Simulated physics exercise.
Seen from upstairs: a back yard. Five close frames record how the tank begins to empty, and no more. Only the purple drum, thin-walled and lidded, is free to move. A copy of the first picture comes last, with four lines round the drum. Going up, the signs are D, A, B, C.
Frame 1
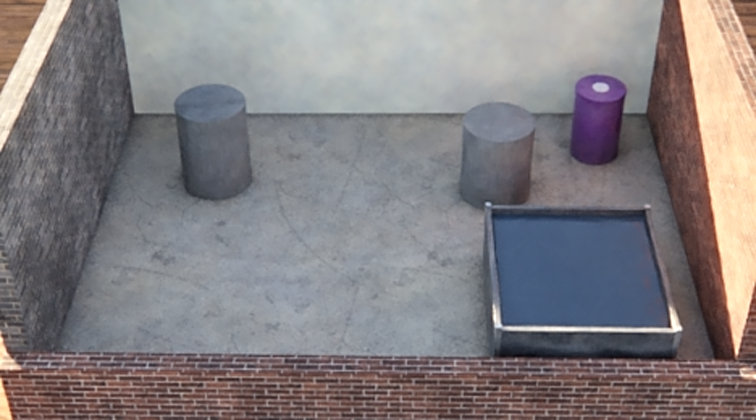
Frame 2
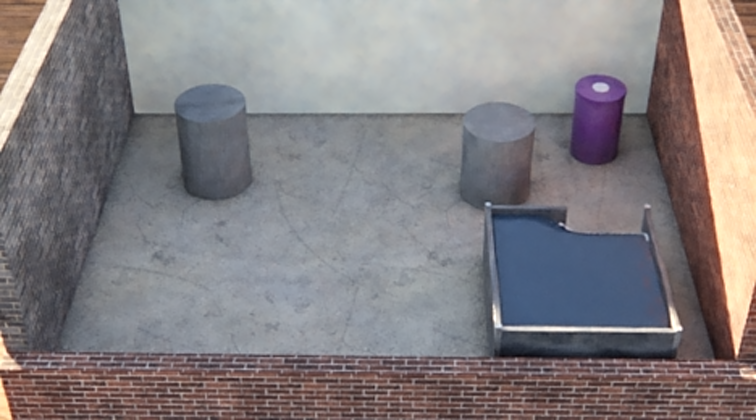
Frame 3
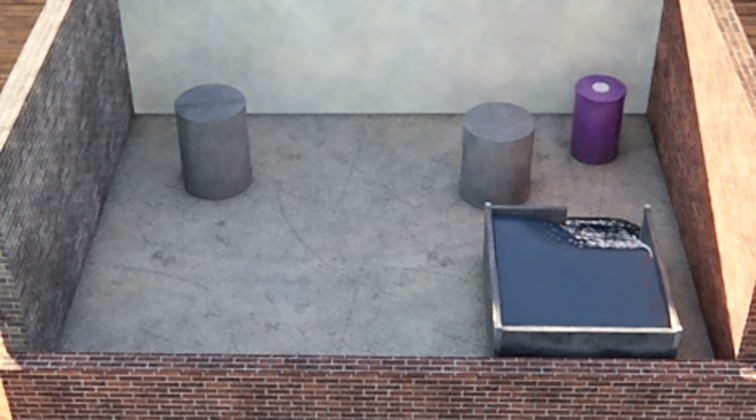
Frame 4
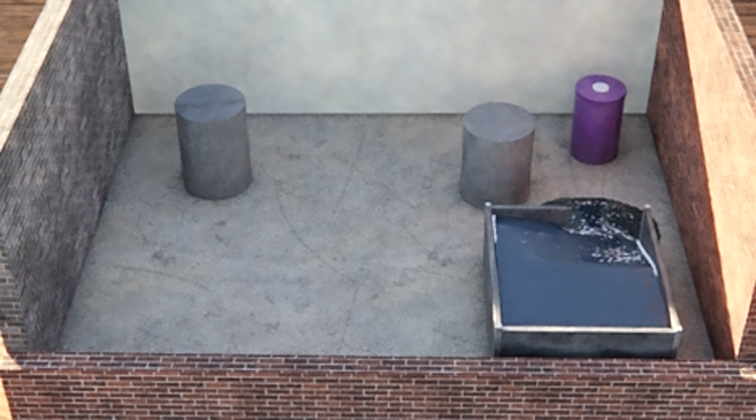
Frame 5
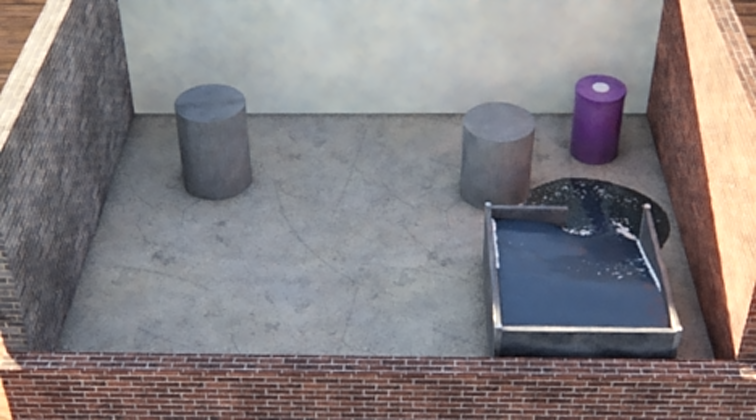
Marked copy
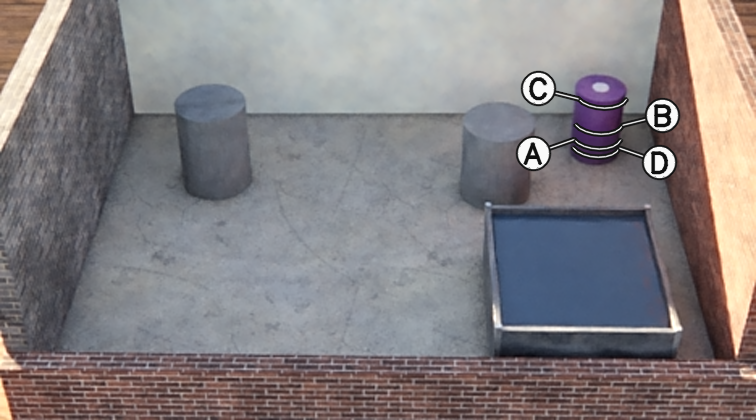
A square tank of dark water stands at the right front of a back yard seen from upstairs, enclosed by brick walls at the sides and front and a pale wall behind. Two grey cylinders stand to the left and centre-right, with a lidded purple drum at the back right. A gap opens in the tank's rear side and dark, glinting water pours out, spreading across the ground behind it, while the drum stays still.
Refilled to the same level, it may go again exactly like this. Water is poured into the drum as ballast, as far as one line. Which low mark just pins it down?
B is the one.
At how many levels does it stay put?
Two of the four.
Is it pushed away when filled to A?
Yes, that goes wrong.
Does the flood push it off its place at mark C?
No.
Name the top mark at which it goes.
Here it is mark A.
On the marked copy, A at (599, 149); B at (601, 134); C at (604, 108); D at (598, 157); from the bottom up D, A, B, C.
If A is chosen, it is pushed about 3 times its own width away.
If B is chosen, it does not move.
If C is chosen, it does not move.
If D is chosen, it is pushed about 4 times its own width away.
